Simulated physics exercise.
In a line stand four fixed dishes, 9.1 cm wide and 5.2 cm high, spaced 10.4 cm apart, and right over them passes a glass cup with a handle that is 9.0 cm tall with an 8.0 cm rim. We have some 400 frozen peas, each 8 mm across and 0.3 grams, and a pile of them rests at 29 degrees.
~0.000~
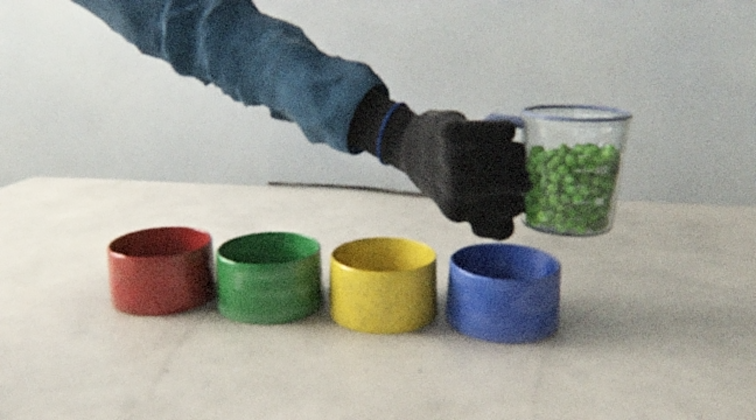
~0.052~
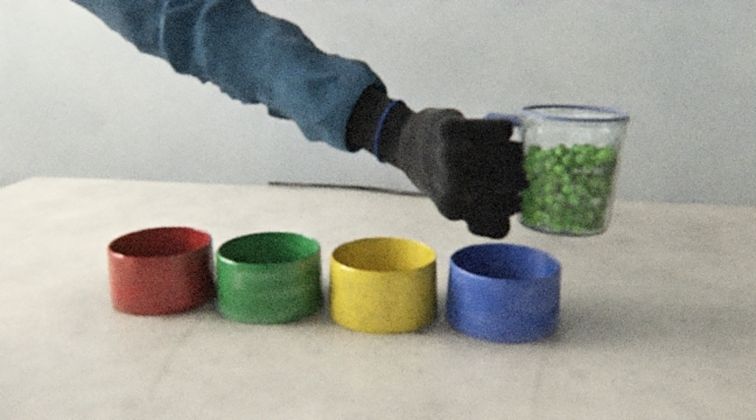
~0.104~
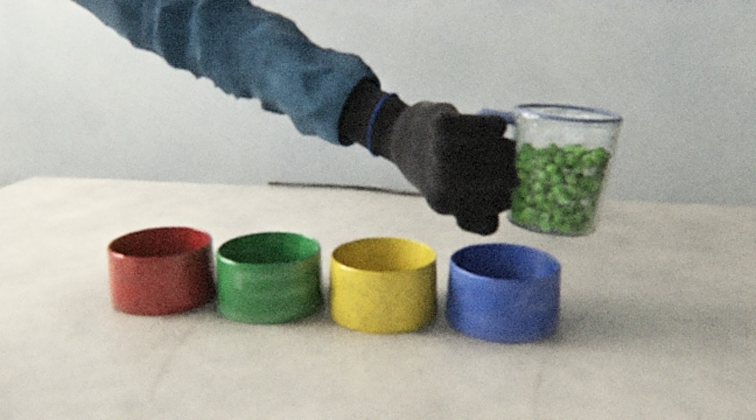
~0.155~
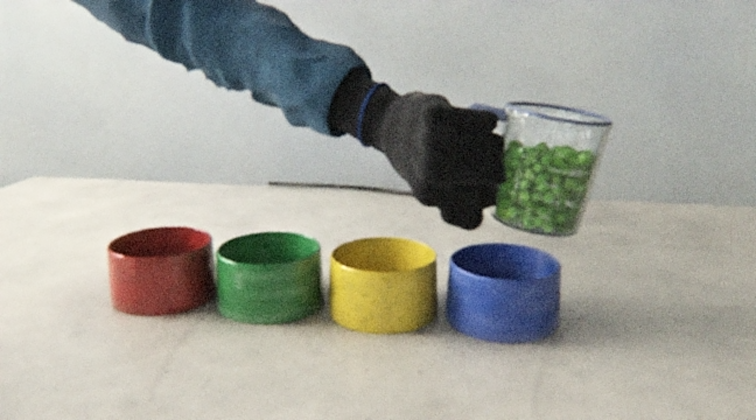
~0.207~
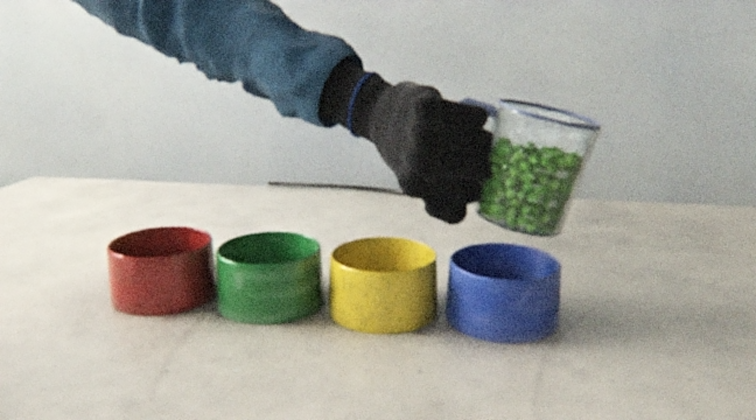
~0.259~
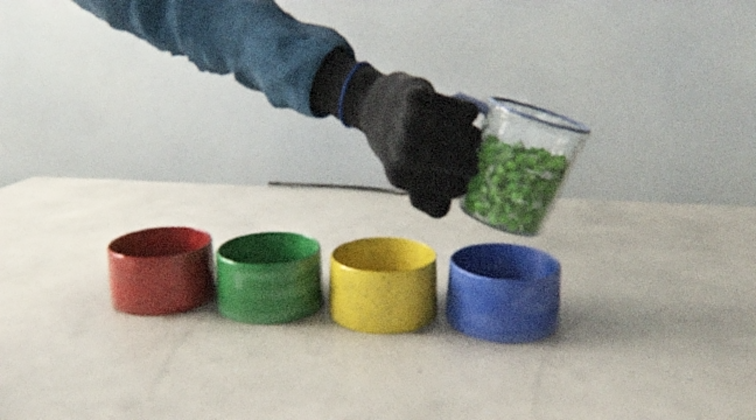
Gloved hand moving a clear cup of green peas slightly left and tilting it rightward above a row of four coloured dishes.
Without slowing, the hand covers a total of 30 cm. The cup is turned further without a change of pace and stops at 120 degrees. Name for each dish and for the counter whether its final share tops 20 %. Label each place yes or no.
Red: No. Blue: No. Green: Yes. Yellow: No. Counter: No.
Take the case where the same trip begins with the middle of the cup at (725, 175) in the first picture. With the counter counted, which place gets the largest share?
I'd say yellow collects the most.
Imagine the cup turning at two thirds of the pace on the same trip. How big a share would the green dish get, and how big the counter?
Green 100; counter 0.
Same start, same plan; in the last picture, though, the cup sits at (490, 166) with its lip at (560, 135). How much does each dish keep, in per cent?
The red dish keeps 0, the blue dish 0, the green dish 100 and the yellow dish 0.
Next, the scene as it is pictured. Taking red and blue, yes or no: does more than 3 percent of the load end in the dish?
With red that fails, while with blue that fails.
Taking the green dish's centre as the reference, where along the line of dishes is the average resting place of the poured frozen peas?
The load's average lands around 1 cm in the plus-x direction.
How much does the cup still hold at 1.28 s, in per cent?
I reckon around 95 per cent.
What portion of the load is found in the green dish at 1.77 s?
About 75 per cent by then.
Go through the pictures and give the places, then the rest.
In the first frame, cup at (571, 169), tilt 0 degrees, lip at (629, 114), moved 0.0 cm; middle of the pieces at (571, 185); blue dish at (505, 261); yellow dish at (383, 254); green dish at (269, 248); red dish at (161, 242).
In the second frame, cup at (568, 169), tilt 1 degrees, lip at (626, 115), moved 0.2 cm; middle of the pieces at (568, 185).
In the third frame, cup at (559, 169), tilt 4 degrees, lip at (620, 117), moved 0.9 cm; middle of the pieces at (559, 184).
In the fourth frame, cup at (546, 168), tilt 8 degrees, lip at (610, 121), moved 1.9 cm; middle of the pieces at (545, 184).
In the fifth frame, cup at (533, 168), tilt 12 degrees, lip at (599, 125), moved 3.0 cm; middle of the pieces at (530, 183).
In the sixth frame, cup at (519, 167), tilt 16 degrees, lip at (588, 130), moved 4.0 cm; middle of the pieces at (516, 182); blue dish at (505, 261); yellow dish at (383, 254); green dish at (269, 248); red dish at (161, 242). Its pace works out near 80 degrees a second; the hand travels 20 cm a second.
After 0.87 s, tilt 66 degrees; cup holds 100 %.
After 1.28 s, tilt 100 degrees; cup holds 95 %, yellow 5 %.
After 1.77 s, tilt 120 degrees; cup holds 10 %, green 75 %, yellow 5 %.
In the end, at 2.4 s, red 0 %, blue 0 %, green 85 %, yellow 5 %, counter 10 %.
